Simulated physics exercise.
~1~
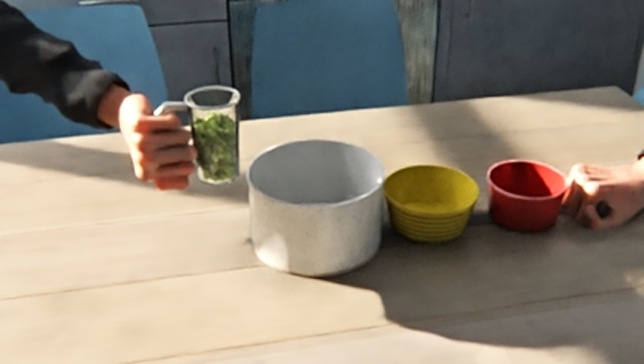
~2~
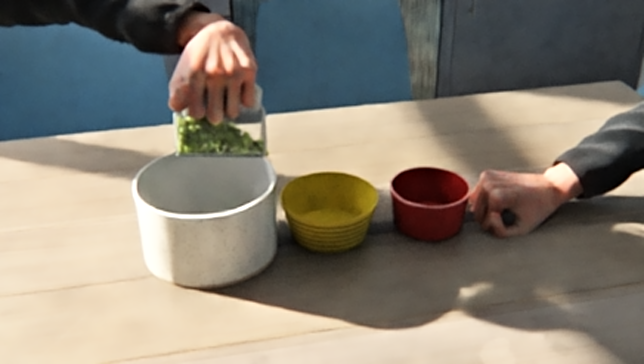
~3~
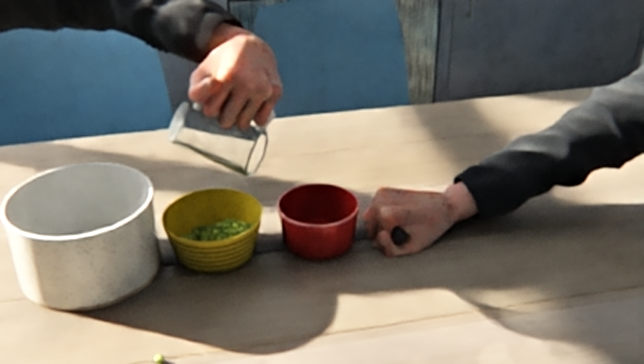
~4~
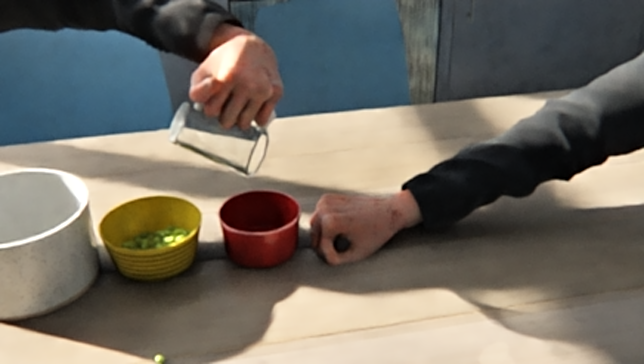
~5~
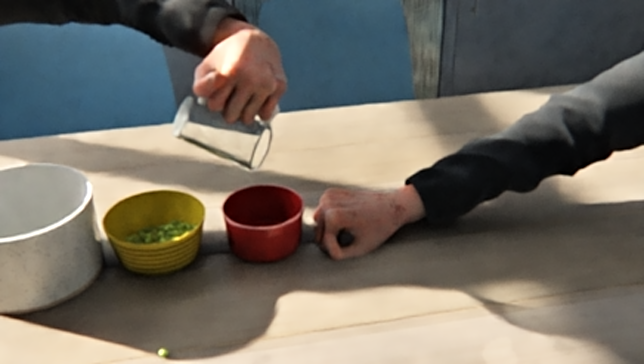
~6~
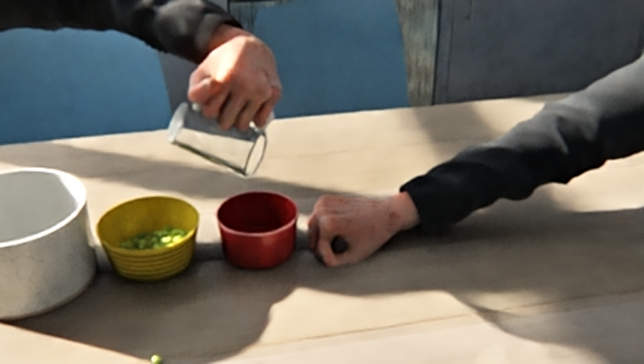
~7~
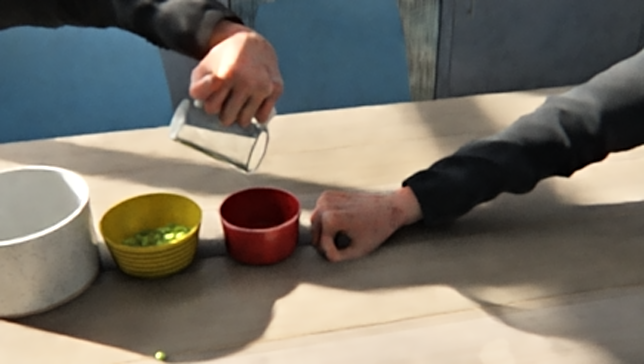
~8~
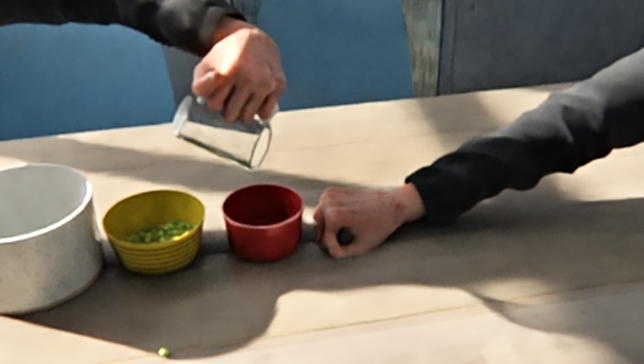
At a pale wooden table in sunlight, with blue chairs behind, a slightly swaying view looks down from the front. A dark-sleeved hand on the left holds a clear cup of small green pieces, while another hand rests beside a row of a white pot, a yellow dish and a red dish. The row slides left together as the cup tips over. The green pieces drop into the yellow dish, and the cup stays tilted steeply downward, empty. The row slides a little farther left and stops, with the pieces lying in the yellow dish and the red dish empty.
